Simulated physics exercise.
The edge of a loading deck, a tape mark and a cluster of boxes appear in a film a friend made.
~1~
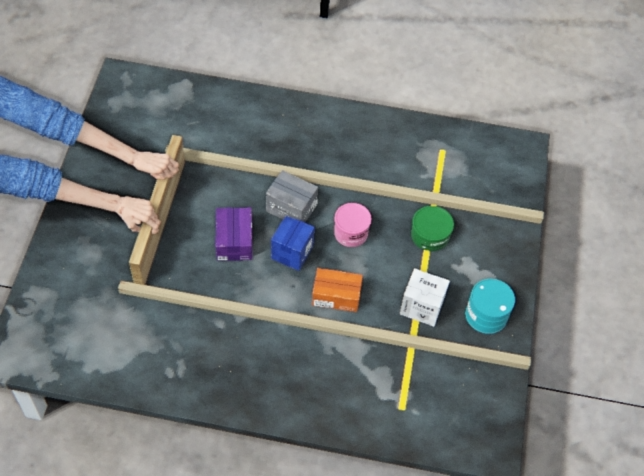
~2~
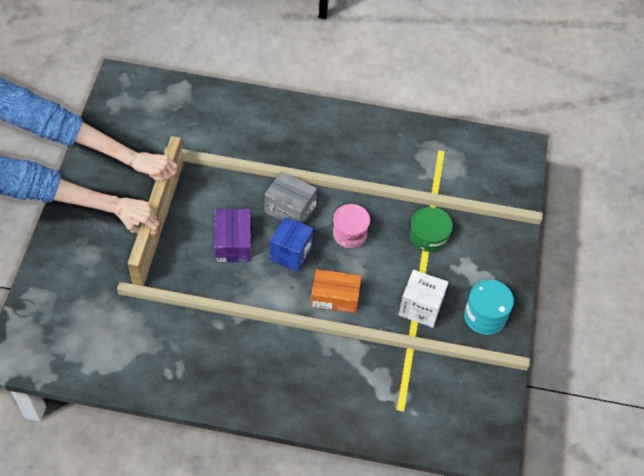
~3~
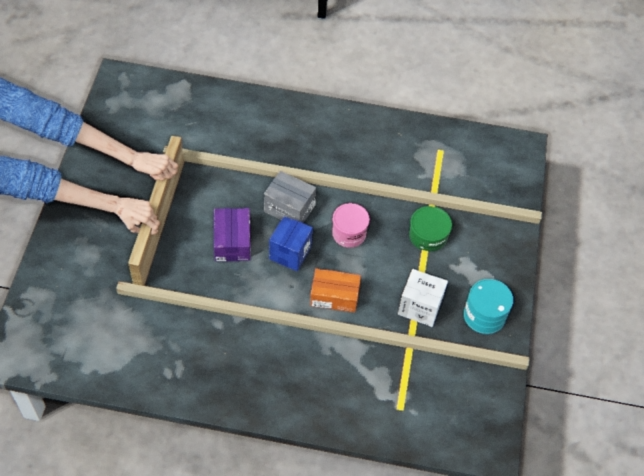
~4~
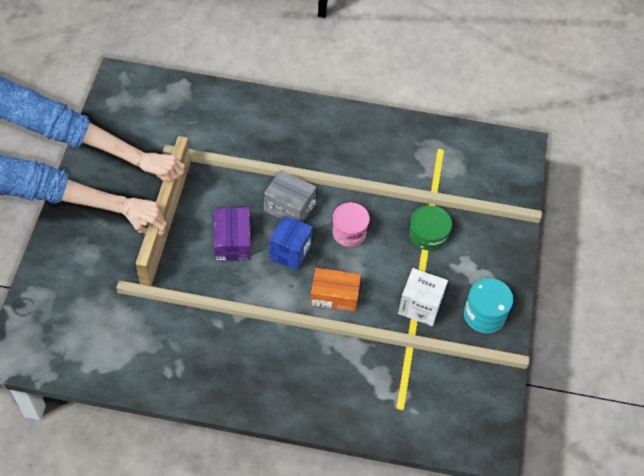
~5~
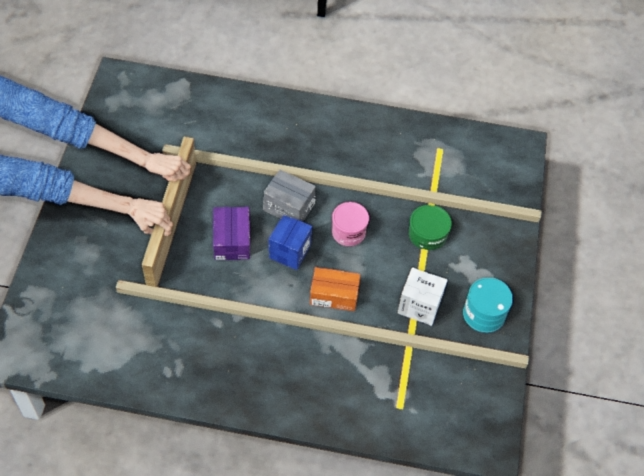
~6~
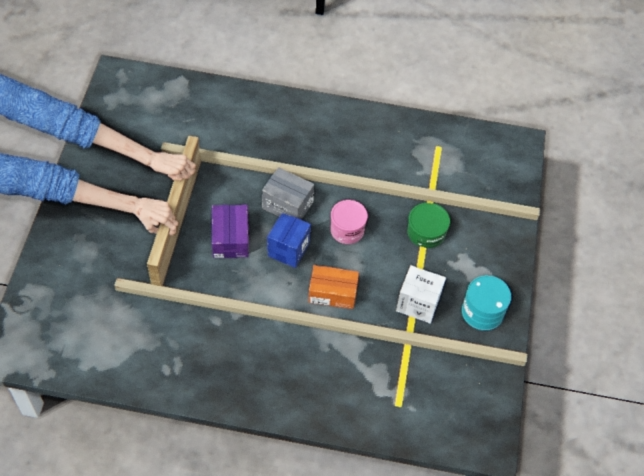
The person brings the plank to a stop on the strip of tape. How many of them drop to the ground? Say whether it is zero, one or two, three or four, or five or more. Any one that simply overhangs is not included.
No fall happens.
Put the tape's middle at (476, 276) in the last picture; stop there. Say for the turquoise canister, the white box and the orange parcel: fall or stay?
The turquoise canister drops off, the white box tumbles off, the orange parcel is kept.
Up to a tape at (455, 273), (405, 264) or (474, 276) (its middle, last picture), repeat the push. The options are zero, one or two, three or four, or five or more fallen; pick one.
Just one or two; none; either three or four.
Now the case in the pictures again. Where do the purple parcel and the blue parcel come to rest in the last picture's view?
Final positions: Near (437, 273); near (473, 277).
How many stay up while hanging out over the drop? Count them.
Overhanging ones - 1.
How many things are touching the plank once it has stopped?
At rest, 3 are in contact.
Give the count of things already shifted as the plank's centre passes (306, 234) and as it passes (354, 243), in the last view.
At the one place 4, at the other 7.
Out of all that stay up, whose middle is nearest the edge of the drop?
The turquoise canister finishes nearest.
A little later, none off yet; turquoise canister at rest near (486, 303); white box at rest near (421, 295); green pail at rest near (428, 226).
Next, none off yet; turquoise canister at rest near (486, 303); white box shifted about its own width near (441, 304); green pail shifted about its own width near (452, 220).
When it is over, the number that fall off is zero.
